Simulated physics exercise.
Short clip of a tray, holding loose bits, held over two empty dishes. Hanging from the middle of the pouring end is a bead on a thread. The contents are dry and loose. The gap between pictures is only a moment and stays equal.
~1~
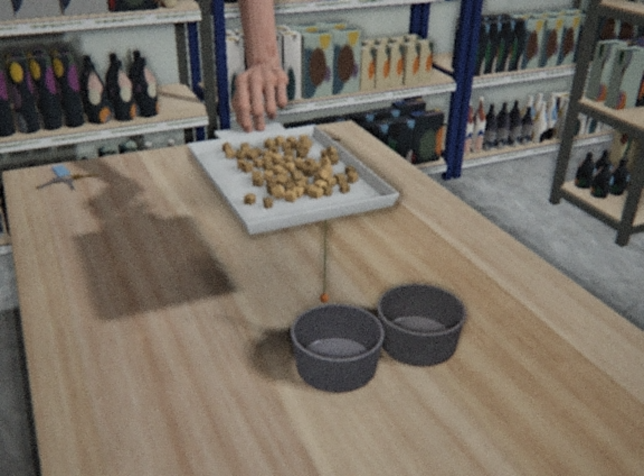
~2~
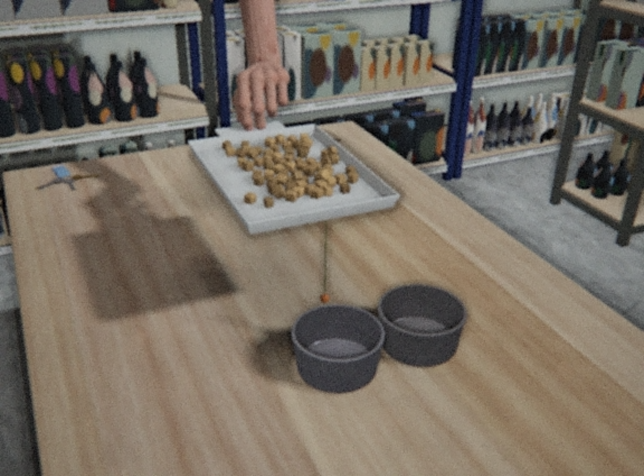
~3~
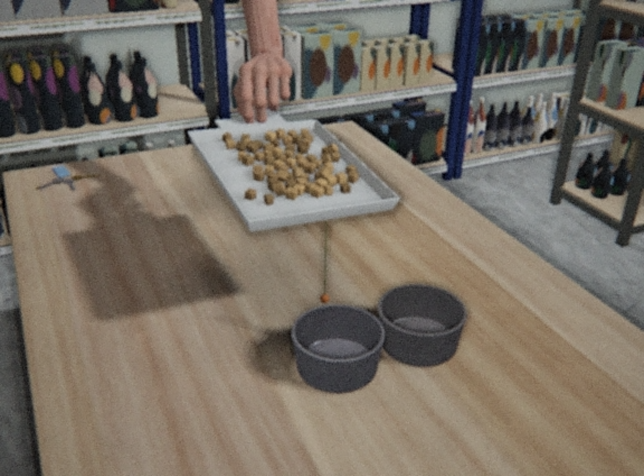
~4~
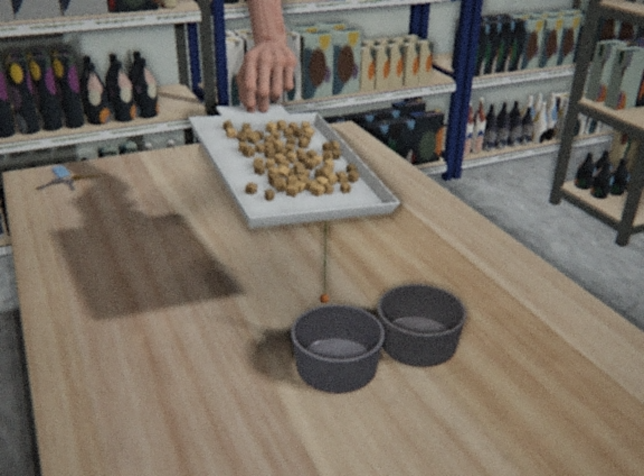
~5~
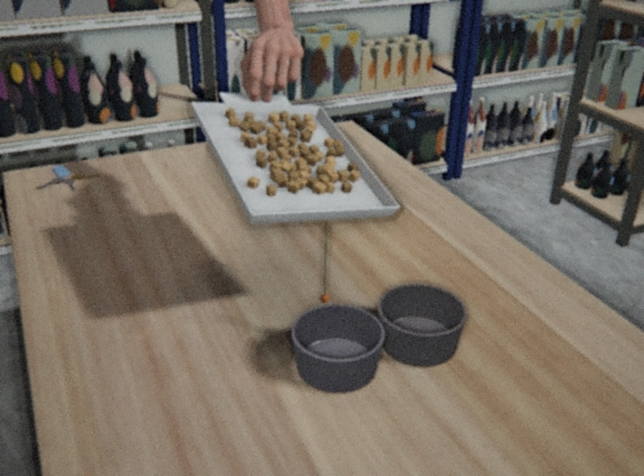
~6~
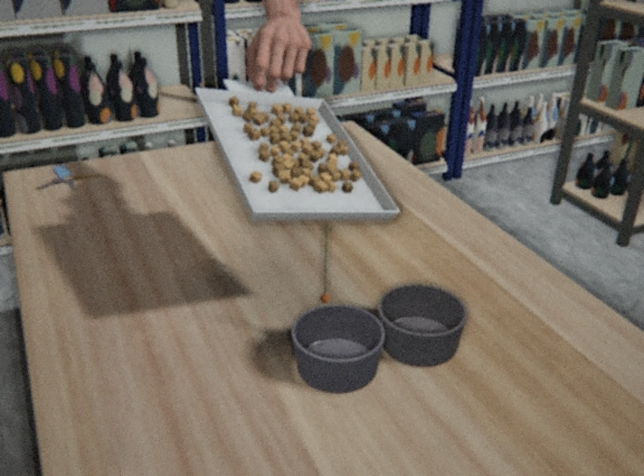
At first, a hand holds a white tray of small brown cubes level above a wooden table, with two empty dark dishes below and a bead hanging on a thread. The hand then gradually raises the far end, tilting the tray toward its lower right corner while the cubes stay on it.
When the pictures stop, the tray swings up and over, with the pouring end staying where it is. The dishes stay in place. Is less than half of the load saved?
Yes, less than half is saved.
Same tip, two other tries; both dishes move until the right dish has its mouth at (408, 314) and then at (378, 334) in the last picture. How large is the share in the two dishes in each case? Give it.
First placement: 30 per cent; second placement: 10 per cent.
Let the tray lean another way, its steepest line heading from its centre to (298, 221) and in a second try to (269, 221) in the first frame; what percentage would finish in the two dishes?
Somewhere close to 40 % the first time, 20 % the second.
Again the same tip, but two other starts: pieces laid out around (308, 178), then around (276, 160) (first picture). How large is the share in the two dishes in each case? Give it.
Shares: 40 % for the first, 40 % for the second.
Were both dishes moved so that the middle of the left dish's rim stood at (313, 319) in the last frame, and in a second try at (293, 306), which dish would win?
Placement one: The right-positioned dish. Placement two: The right-positioned dish.
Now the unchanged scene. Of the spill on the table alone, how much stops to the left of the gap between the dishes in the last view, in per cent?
It works out to some 50 per cent.
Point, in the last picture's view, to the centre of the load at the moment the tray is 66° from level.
I'd put the middle close to (354, 175).
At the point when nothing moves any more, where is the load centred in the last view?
I'd place the middle at about (386, 311).
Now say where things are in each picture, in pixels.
The first picture shows corners of the pouring end near (250, 221) and (393, 193), level; middle of the load near (290, 168), small wooden cubes; left dish near (357, 372); right dish near (443, 346); bead on its thread near (324, 298).
The second picture shows corners of the pouring end near (251, 220) and (394, 194), level; middle of the load near (290, 167).
The third picture shows corners of the pouring end near (252, 218) and (394, 197), tipped barely, lowest at the right corner; middle of the load near (291, 163).
The fourth picture shows corners of the pouring end near (253, 215) and (394, 201), tipped a little, lowest at the right corner; middle of the load near (291, 157).
The fifth picture shows corners of the pouring end near (255, 211) and (394, 205), tipped a little, lowest at the right corner; middle of the load near (293, 152).
The sixth picture shows corners of the pouring end near (257, 208) and (394, 209), tipped clearly, lowest at the right corner; middle of the load near (296, 147); left dish near (358, 372); right dish near (444, 347).
Shortly afterwards, tray tipped steeply; the whole lot on the tray.
Next, tray tipped past a quarter turn; all but a few on the tray; only a few outside both; a little in the air.
Some moments later, tray tipped past a quarter turn; a little in the left dish; a little in the right dish; the bulk outside both.
In the end, tray tipped past a quarter turn; a little in the left dish; a little in the right dish; the bulk outside both.
